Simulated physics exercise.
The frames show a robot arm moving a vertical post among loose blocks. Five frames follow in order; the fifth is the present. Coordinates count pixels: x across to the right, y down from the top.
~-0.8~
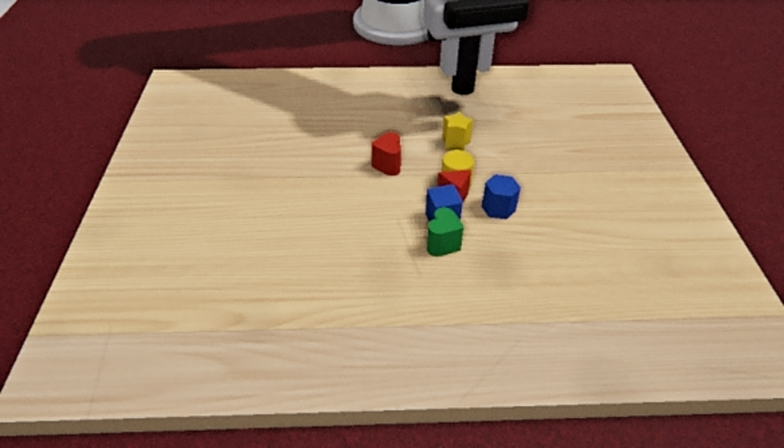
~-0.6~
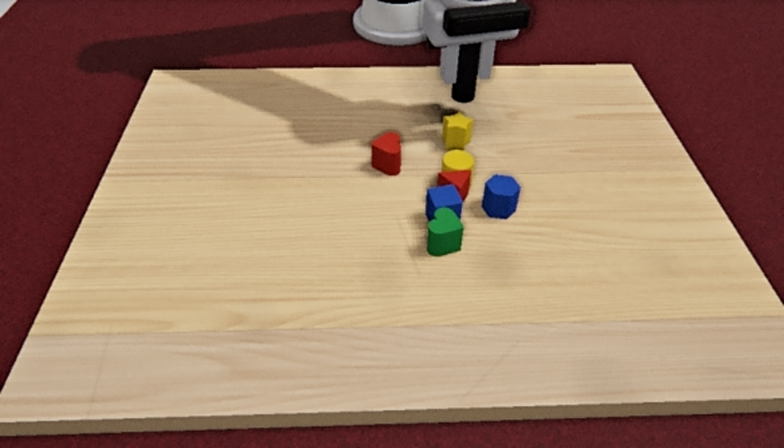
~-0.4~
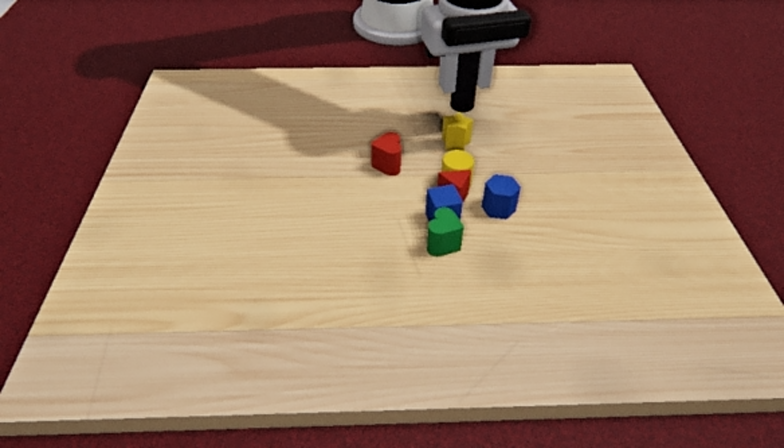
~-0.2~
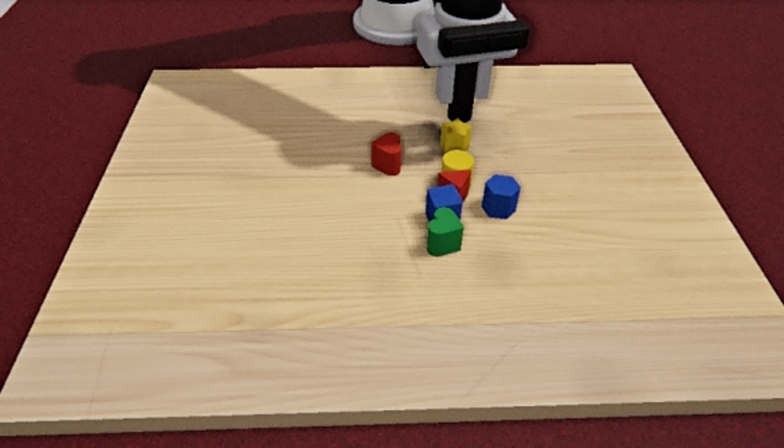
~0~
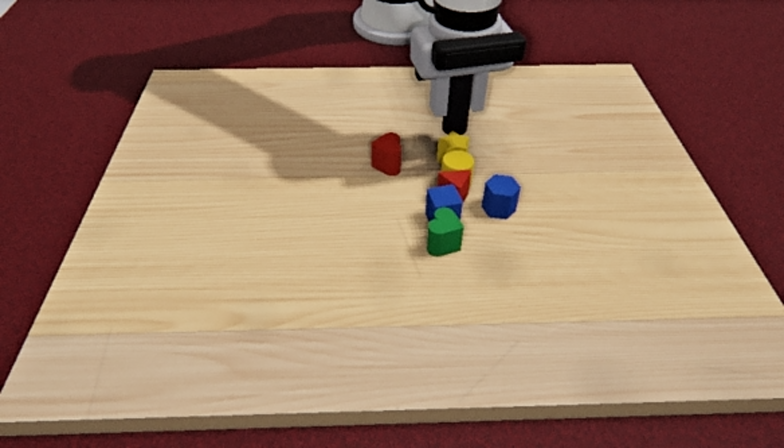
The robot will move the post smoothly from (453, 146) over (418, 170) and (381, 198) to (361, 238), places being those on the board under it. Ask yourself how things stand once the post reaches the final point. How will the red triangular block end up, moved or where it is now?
The block moves away from its spot.
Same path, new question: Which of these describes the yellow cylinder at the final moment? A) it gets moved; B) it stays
Choice A: It gets moved.
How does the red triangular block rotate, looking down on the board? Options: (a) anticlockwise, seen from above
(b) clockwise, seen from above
b - clockwise, seen from above.
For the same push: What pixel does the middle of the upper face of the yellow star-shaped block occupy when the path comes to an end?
In the picture, it is at (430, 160).
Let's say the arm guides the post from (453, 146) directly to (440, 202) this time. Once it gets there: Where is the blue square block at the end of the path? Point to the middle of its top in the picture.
If I read the scene right, the answer is (440, 213).
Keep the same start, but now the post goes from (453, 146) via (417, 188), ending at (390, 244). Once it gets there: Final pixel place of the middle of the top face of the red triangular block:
Its top middle: (471, 192).
What follows on the original path. One third of the way, post (417, 154); yellow star-shaped block (435, 160), turned 70° anticlockwise; red triangular block (464, 183), turned 20° clockwise; yellow cylinder (463, 166).
Two thirds of the way, post (380, 181); red heart (384, 144), turned 30° clockwise; yellow star-shaped block (431, 162), turned 90° anticlockwise; red triangular block (464, 183), turned 20° clockwise; yellow cylinder (463, 166).
At the end, post (361, 221); red heart (384, 144), turned 30° clockwise; yellow star-shaped block (431, 162), turned 90° anticlockwise; red triangular block (464, 183), turned 20° clockwise; yellow cylinder (463, 166).
